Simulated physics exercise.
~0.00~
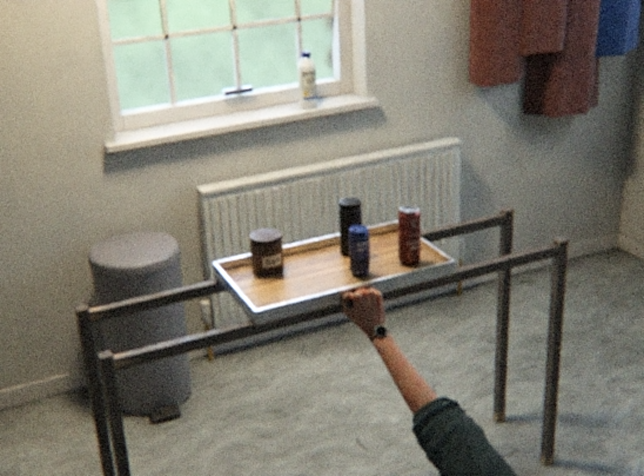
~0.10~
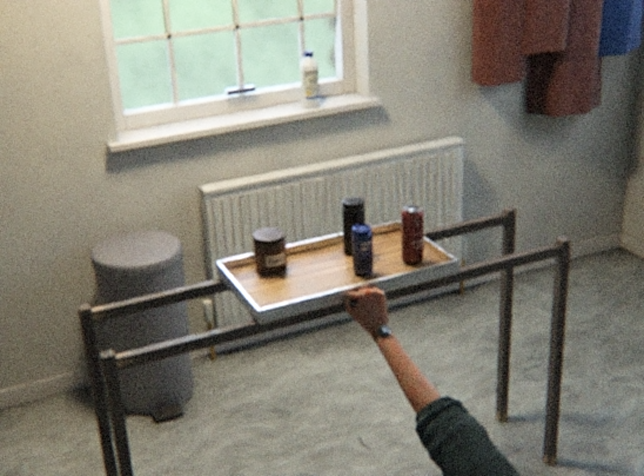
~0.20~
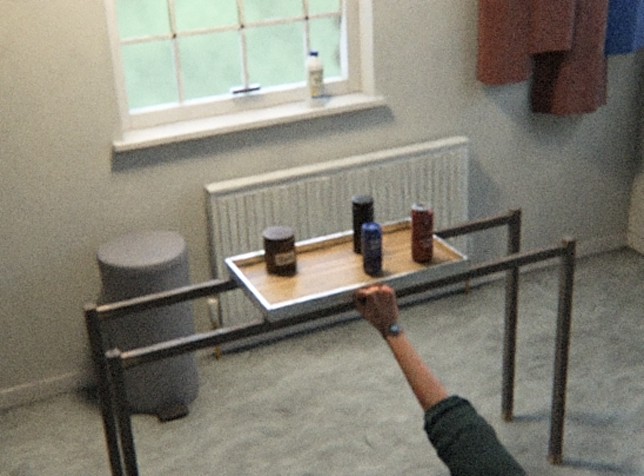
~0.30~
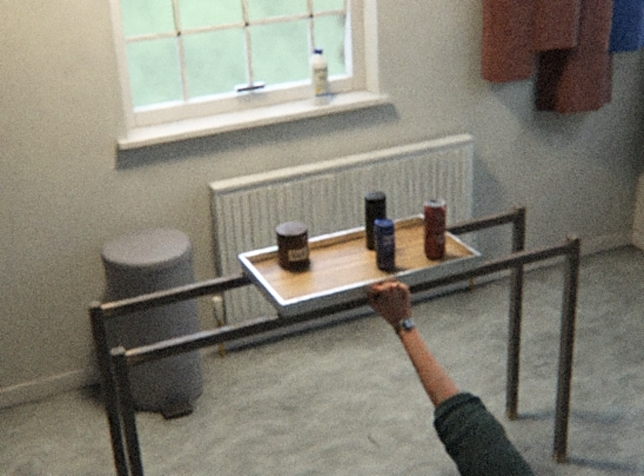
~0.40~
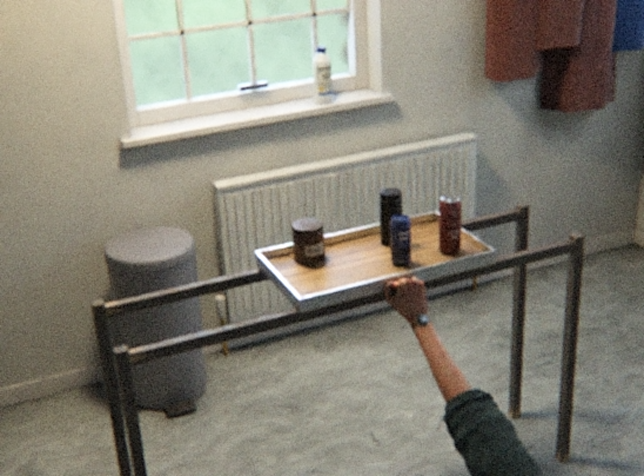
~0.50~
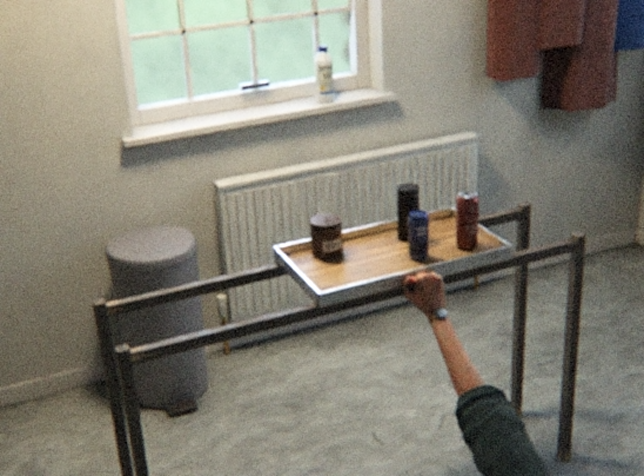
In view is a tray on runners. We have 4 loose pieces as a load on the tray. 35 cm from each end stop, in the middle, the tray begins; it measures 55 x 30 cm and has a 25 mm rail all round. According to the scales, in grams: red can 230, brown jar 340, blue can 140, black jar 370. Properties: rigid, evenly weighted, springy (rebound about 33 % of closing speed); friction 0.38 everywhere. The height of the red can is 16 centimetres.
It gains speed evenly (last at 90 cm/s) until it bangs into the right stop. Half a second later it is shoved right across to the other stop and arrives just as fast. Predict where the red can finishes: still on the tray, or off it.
Off the tray.
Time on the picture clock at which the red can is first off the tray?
Time: Approximately 1.2 s.
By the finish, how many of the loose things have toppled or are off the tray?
The answer is 1.
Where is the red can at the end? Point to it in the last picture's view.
Near (496, 456).
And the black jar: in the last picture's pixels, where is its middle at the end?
I'd put it at around (246, 249).
After 1.50 s, tray 34 cm right; red can now off the tray; brown jar moved 9 cm; blue can moved 9 cm.
After 2.50 s, tray 6 cm left; brown jar moved 9 cm; blue can moved 9 cm; black jar moved 9 cm.
In the end (3.4 s), off the tray, red can; the other 3 under 5 cm from the start. In the last view, red can near (496, 456).
